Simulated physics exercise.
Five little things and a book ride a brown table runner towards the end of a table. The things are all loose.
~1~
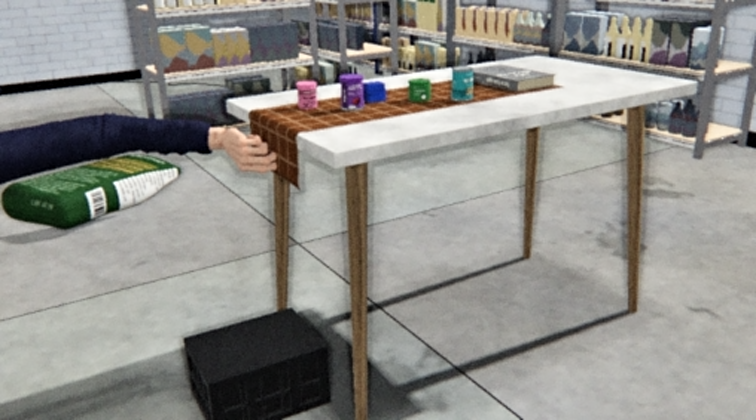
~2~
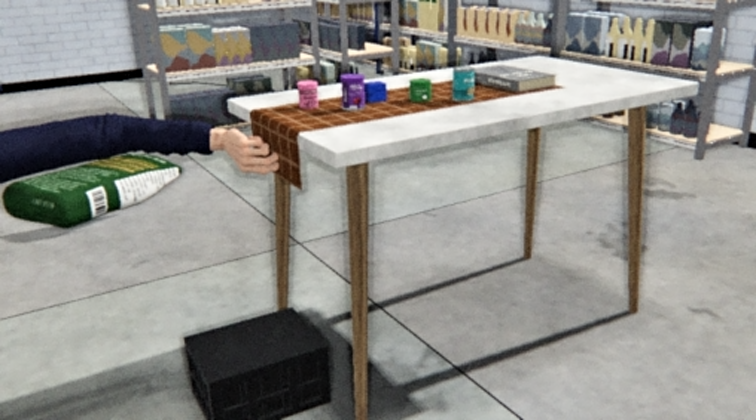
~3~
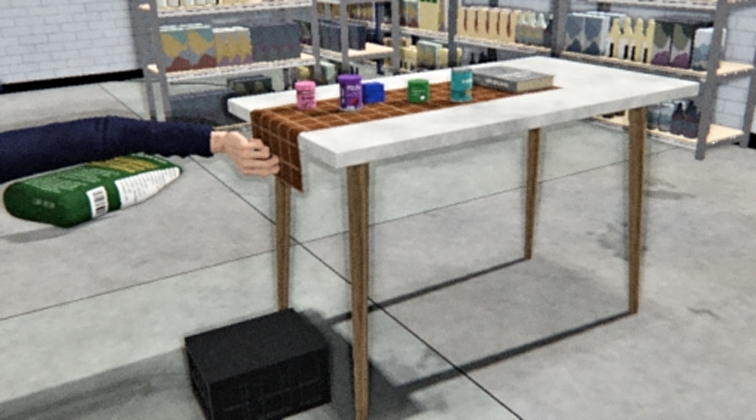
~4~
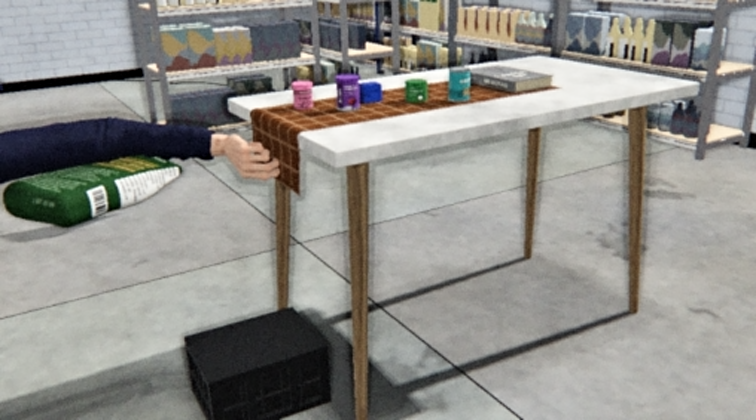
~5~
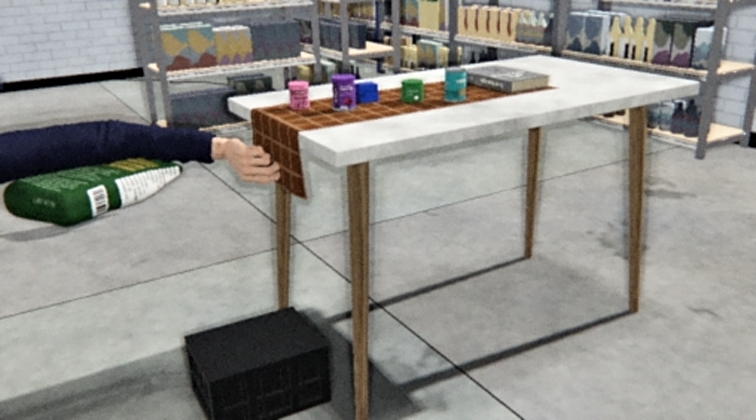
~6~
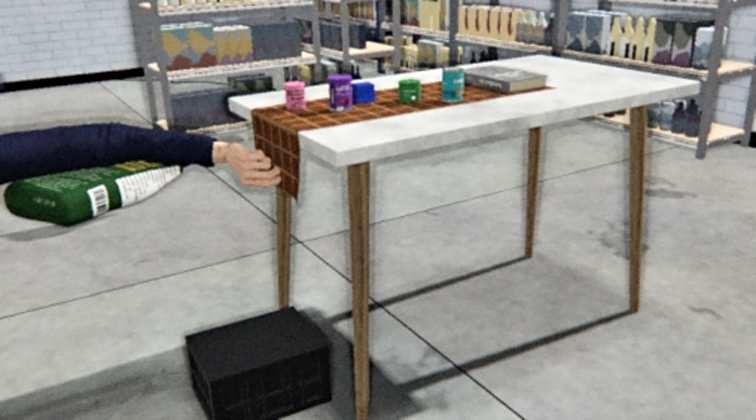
A brown table runner slides slowly left, pulled by a hand, carrying small colourful containers along.
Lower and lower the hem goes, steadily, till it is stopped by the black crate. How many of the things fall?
Four.
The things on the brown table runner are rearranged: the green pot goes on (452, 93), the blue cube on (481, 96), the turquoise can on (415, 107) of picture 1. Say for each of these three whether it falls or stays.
Green pot safe, blue cube safe, turquoise can lost.
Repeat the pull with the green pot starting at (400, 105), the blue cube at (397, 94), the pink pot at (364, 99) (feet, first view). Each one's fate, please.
The green pot is off the top, the blue cube is off the top and the pink pot is off the top.
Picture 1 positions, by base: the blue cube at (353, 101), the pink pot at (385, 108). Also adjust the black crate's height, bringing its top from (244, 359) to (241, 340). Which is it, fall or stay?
The blue cube falls; the pink pot comes down.
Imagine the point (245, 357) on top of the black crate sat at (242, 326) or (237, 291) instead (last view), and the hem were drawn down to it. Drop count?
Counts: 3, 2.
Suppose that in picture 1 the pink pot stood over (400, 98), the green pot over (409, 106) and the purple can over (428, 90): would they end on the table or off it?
I reckon the pink pot takes a fall, the green pot takes a fall and the purple can hangs on.
Soon after, hem near (283, 282); pink pot and purple can gone.
After that, hem on the crate; pink pot, purple can, blue cube and green pot gone.
In the end, hem on the crate; pink pot, purple can, blue cube and green pot gone. The table loses four.
